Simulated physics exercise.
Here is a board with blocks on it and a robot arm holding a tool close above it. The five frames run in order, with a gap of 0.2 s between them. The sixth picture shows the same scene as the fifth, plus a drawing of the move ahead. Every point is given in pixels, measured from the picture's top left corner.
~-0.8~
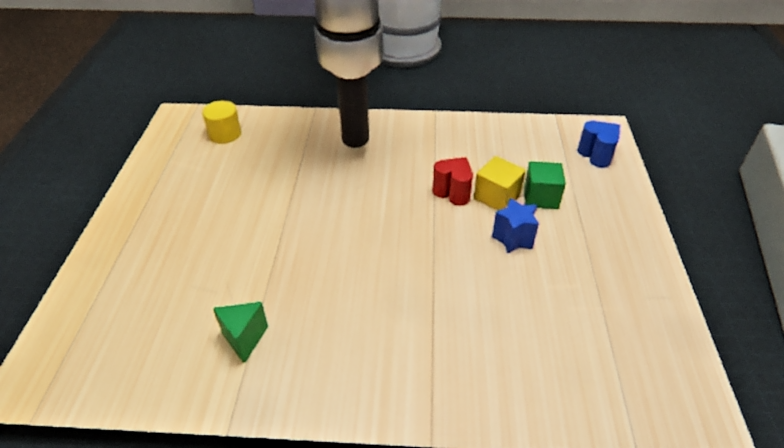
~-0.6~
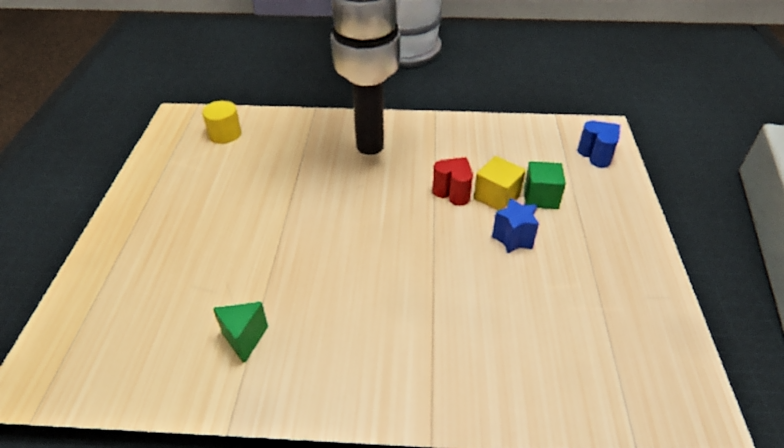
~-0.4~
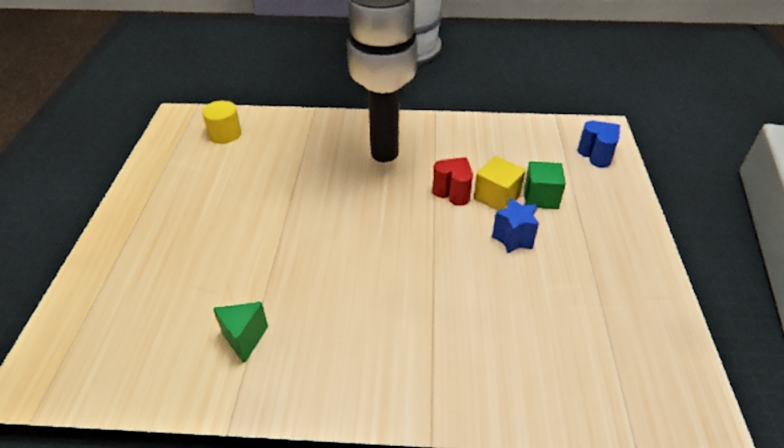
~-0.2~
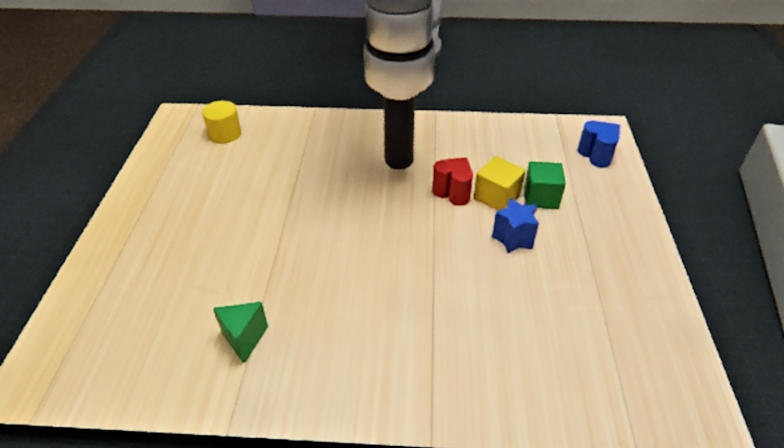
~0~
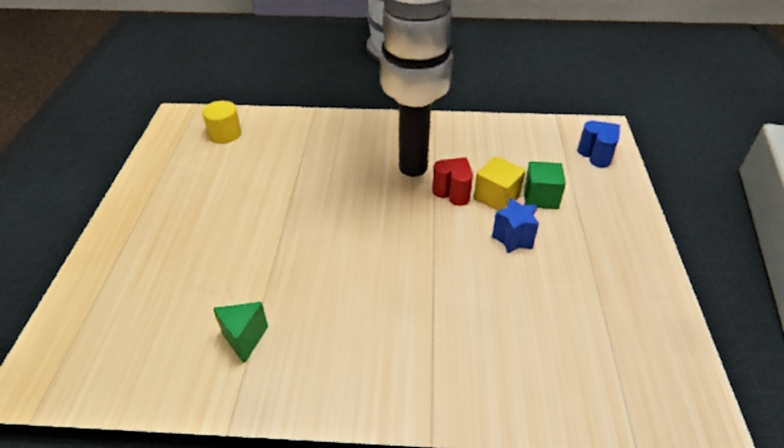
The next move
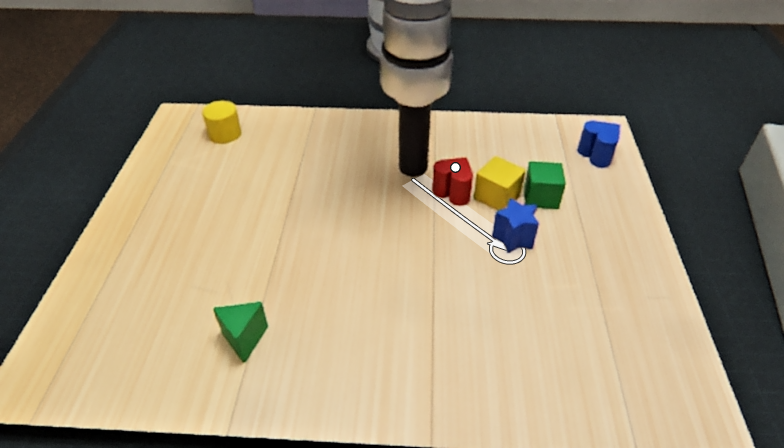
A robot arm holding a dark, upright tool hovers close above a pale wooden board on a dark surface, seen from a raised, fixed viewpoint. A yellow cylinder sits upper left, a green triangular block lower left, a blue heart upper right, and a red heart, yellow and green blocks and a blue star cluster right of centre. The arm glides slightly rightward and nearer, approaching the red heart, while every block stays still.
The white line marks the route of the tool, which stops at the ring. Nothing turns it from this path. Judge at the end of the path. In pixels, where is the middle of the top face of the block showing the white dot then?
Most likely (543, 212).
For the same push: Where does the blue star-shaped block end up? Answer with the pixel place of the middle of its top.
Answer: (564, 235).
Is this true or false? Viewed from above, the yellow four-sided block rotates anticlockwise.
That statement is accurate.
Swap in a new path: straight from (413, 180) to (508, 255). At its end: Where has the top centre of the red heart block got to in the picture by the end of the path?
Its top middle: (536, 211).
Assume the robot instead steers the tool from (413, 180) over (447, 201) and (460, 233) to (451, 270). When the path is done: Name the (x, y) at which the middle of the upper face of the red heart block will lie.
Answer: (502, 201).
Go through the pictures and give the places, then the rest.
In the first frame, tip of the tool (356, 141), middles of tops, red heart block (455, 167), yellow four-sided block (501, 171), blue star-shaped block (519, 213), green four-sided block (547, 172).
In the second frame, tool (370, 148), nothing pushed.
In the third frame, tool (385, 155), nothing pushed.
In the fourth frame, tool (399, 162), nothing pushed.
In the fifth frame, tool (413, 169), red heart block (455, 167), yellow four-sided block (501, 171), blue star-shaped block (519, 213), green four-sided block (547, 172).
The line goes from (413, 180) directly to (508, 250); the dot is on the red heart block.
What follows on the original path. One third of the way, tool (442, 191); red heart block (481, 184); yellow four-sided block (515, 175), turned 45° anticlockwise; green four-sided block (551, 171).
Two thirds of the way, tool (475, 214); red heart block (516, 201), turned 30° anticlockwise; yellow four-sided block (534, 181), turned 80° anticlockwise; blue star-shaped block (537, 223), turned 35° clockwise; green four-sided block (561, 167), turned 30° anticlockwise.
At the end, tool (510, 239); red heart block (543, 212), turned 85° anticlockwise; yellow four-sided block (540, 183), turned 95° anticlockwise; blue star-shaped block (564, 235), turned 80° clockwise; green four-sided block (563, 164), turned 35° anticlockwise.
